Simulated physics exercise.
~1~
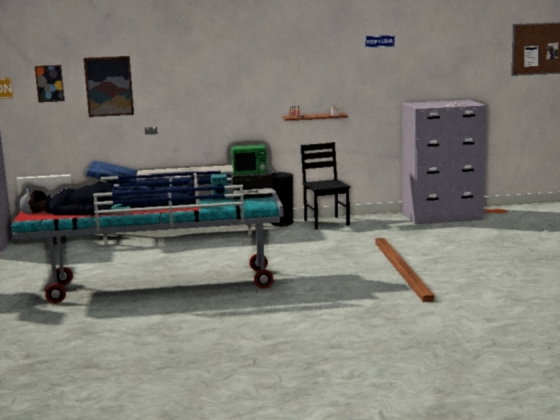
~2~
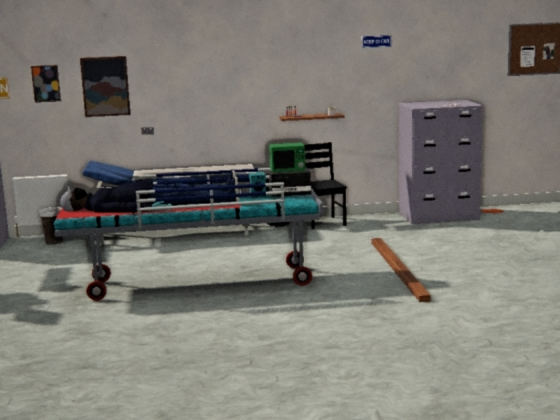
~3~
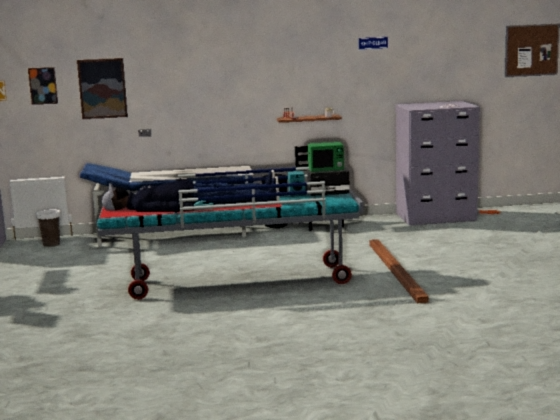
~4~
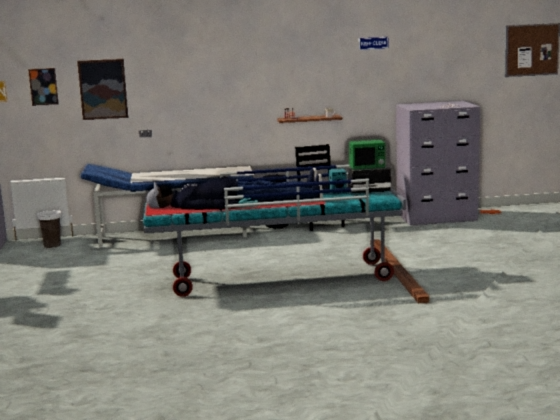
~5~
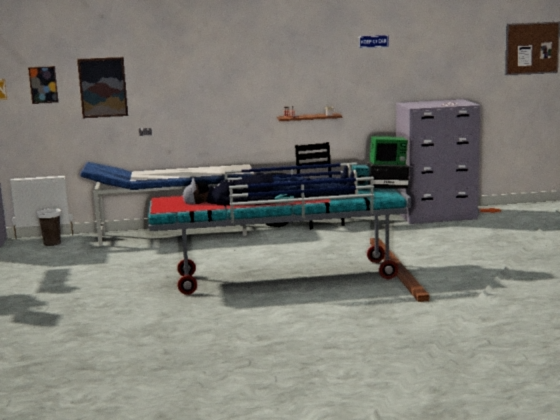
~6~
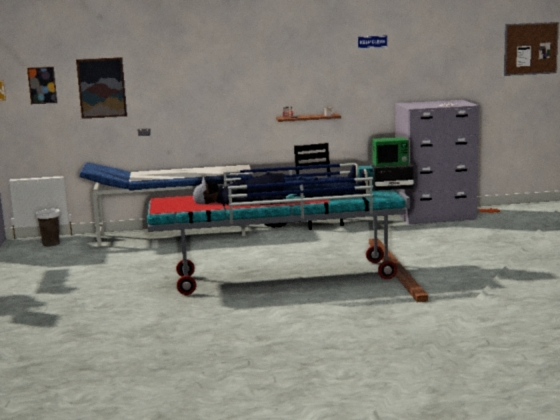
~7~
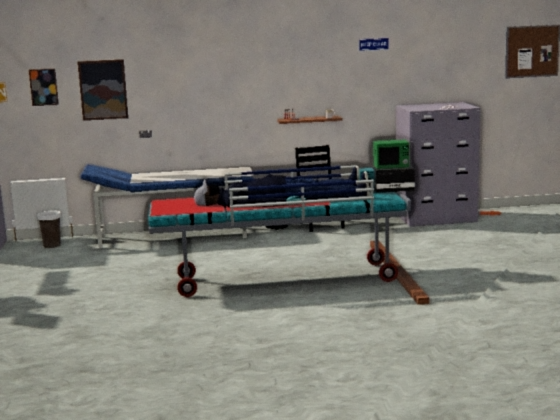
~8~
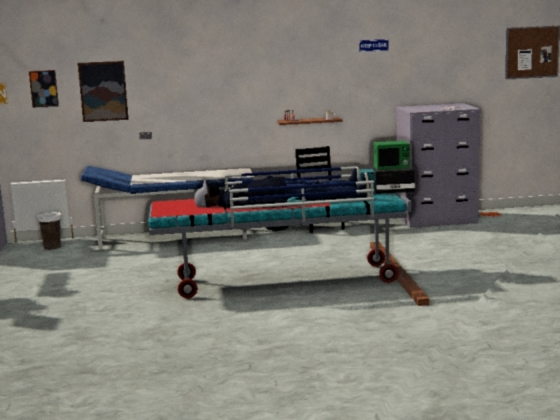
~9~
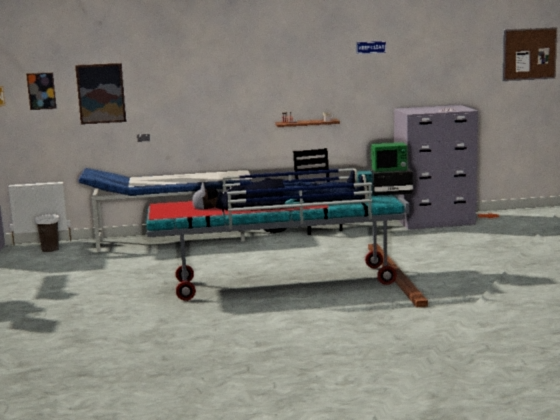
A hospital trolley with a red and teal mattress carries a limp, dark-clothed person lying flat across a pale room, seen side-on from a slightly swaying camera. A green monitor and dark items sit at the right end, beyond the person's feet. Behind are a blue and white bed, a black chair and a lilac filing cabinet, with a reddish-brown sill on the floor. The trolley rolls right and stops abruptly at the sill, staying level. The person slides farther toward the foot end, the items shift slightly, and everything settles still aboard.
